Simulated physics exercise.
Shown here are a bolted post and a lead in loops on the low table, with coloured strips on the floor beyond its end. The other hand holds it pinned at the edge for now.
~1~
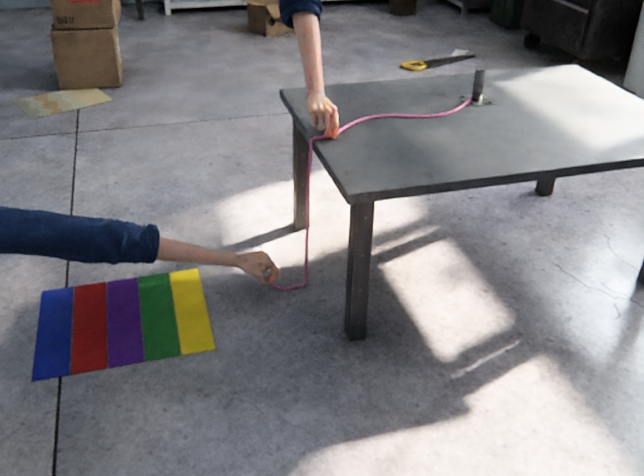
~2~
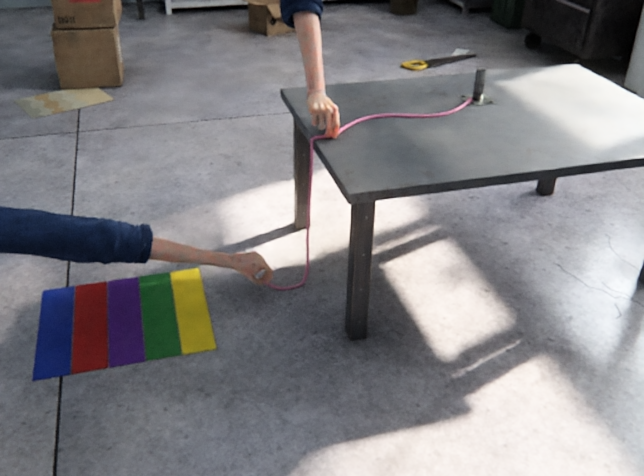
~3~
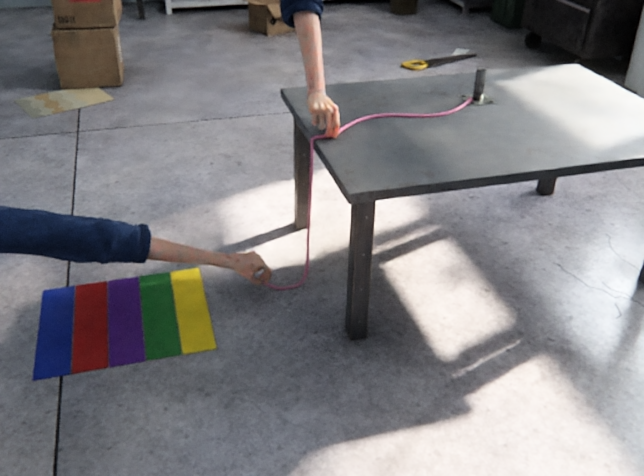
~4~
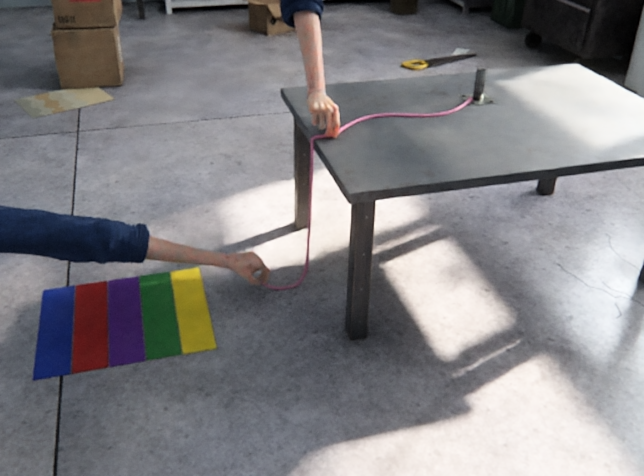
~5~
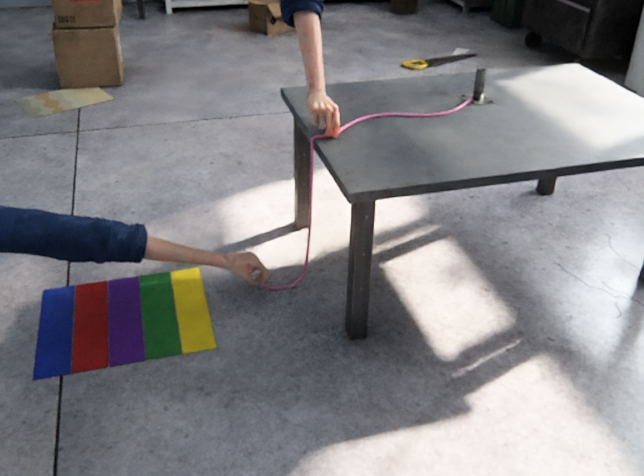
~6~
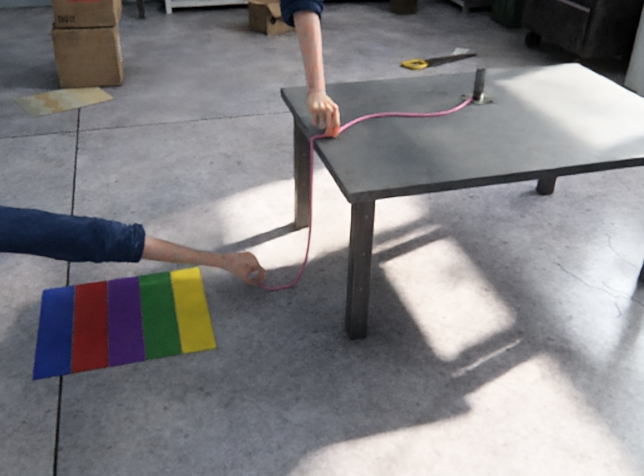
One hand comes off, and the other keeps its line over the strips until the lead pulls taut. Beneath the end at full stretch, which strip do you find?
You find the green strip.
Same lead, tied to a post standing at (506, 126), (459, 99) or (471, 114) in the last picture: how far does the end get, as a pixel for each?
First close to (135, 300), next close to (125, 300), last close to (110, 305).
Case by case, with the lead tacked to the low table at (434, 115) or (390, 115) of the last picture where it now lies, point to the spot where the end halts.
Approximately (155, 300) and (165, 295), respectively.
Soon after, end near (203, 291); over yellow.
Then, end near (170, 296); over green.
At full stretch, end near (150, 299); over green. Over green.
